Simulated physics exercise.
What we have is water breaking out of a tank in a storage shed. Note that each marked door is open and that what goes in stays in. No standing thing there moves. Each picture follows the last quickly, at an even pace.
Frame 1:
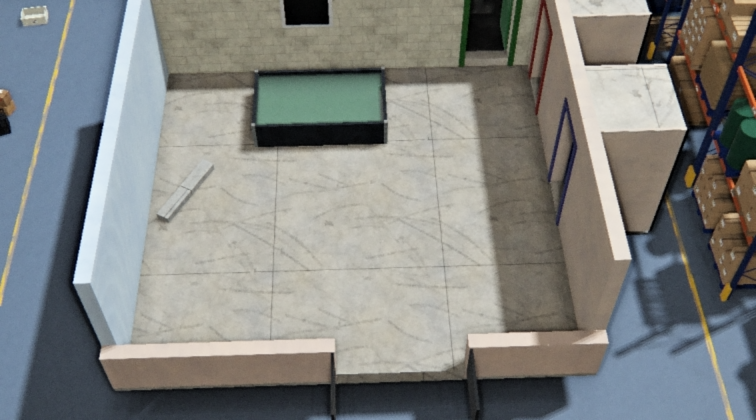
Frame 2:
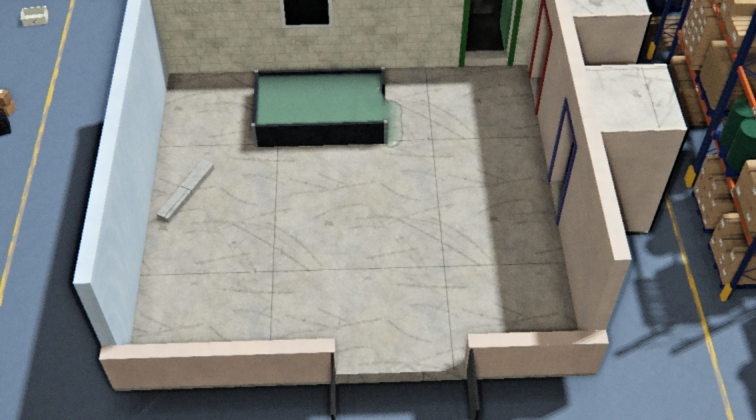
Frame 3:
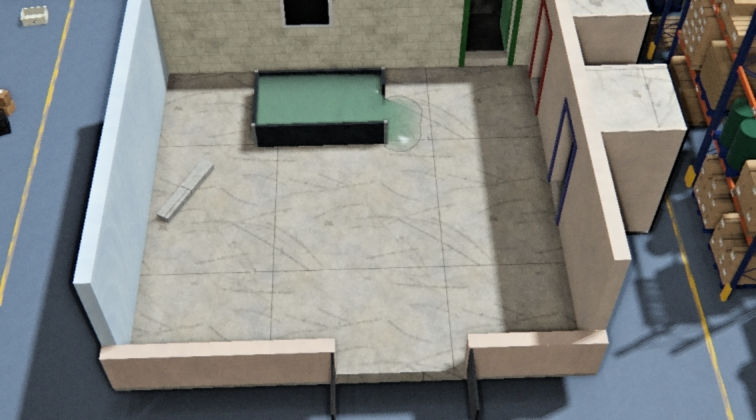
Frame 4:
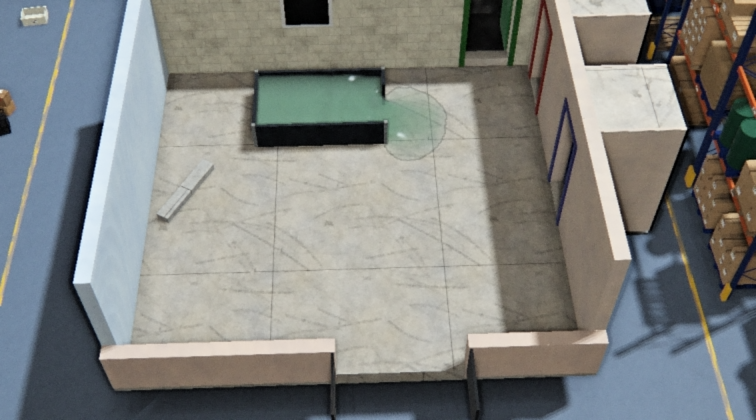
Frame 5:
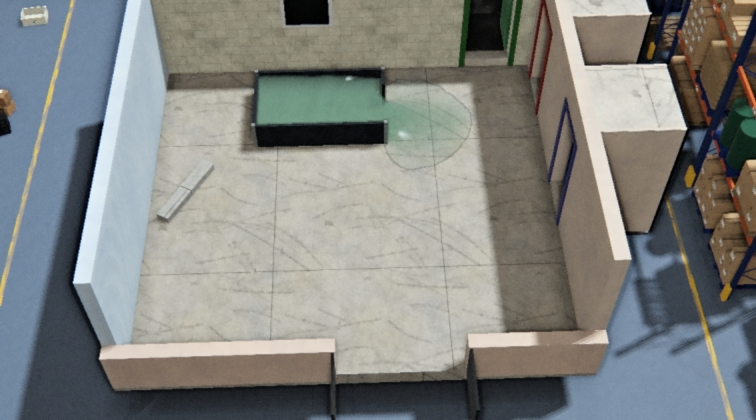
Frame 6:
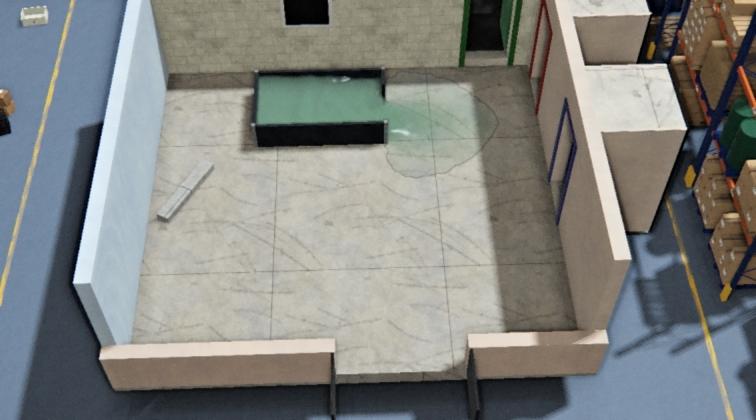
A dark-sided tank of green water sat still by the back wall of a storage shed, then water poured from its right side and spread across the pale floor in a widening, thin puddle.
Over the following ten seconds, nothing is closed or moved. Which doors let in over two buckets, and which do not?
The blue door will receive over two buckets; the red door will receive over two buckets; the green door will receive two buckets or fewer.
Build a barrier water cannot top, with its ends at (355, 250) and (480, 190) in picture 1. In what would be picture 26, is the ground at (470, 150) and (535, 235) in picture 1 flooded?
Submerged and submerged, in that order.
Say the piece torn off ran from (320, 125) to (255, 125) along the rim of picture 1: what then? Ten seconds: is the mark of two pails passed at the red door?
Red: Remains below.
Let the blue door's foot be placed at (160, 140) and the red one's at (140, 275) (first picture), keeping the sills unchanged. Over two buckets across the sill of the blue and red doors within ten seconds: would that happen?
As I see it, the blue door remains within bounds while the red door remains within bounds.
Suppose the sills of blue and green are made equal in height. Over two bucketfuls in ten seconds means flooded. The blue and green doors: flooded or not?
Log - blue: Stays in check; green: Breaks the limit.
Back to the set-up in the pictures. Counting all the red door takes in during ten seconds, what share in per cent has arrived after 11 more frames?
Some 20 per cent.
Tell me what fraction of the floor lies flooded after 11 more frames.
My estimate is near 25 per cent.
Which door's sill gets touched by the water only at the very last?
It's the blue-painted one.
A moment on, water covers 15 % of the floor; the blue door not reached, the red door under two buckets in, the green door wet at the sill, nothing in.
Next, water covers 25 % of the floor; the blue door under two buckets in, the red door over two buckets in, the green door wet at the sill, nothing in.
Then, water covers 30 % of the floor; the blue door over two buckets in, the red door far over two buckets in, the green door wet at the sill, nothing in.
Later, water covers 40 % of the floor; the blue door over two buckets in, the red door far over two buckets in, the green door wet at the sill, nothing in.
In the end, water covers 60 % of the floor; the blue door over two buckets in, the red door far over two buckets in, the green door wet at the sill, nothing in.
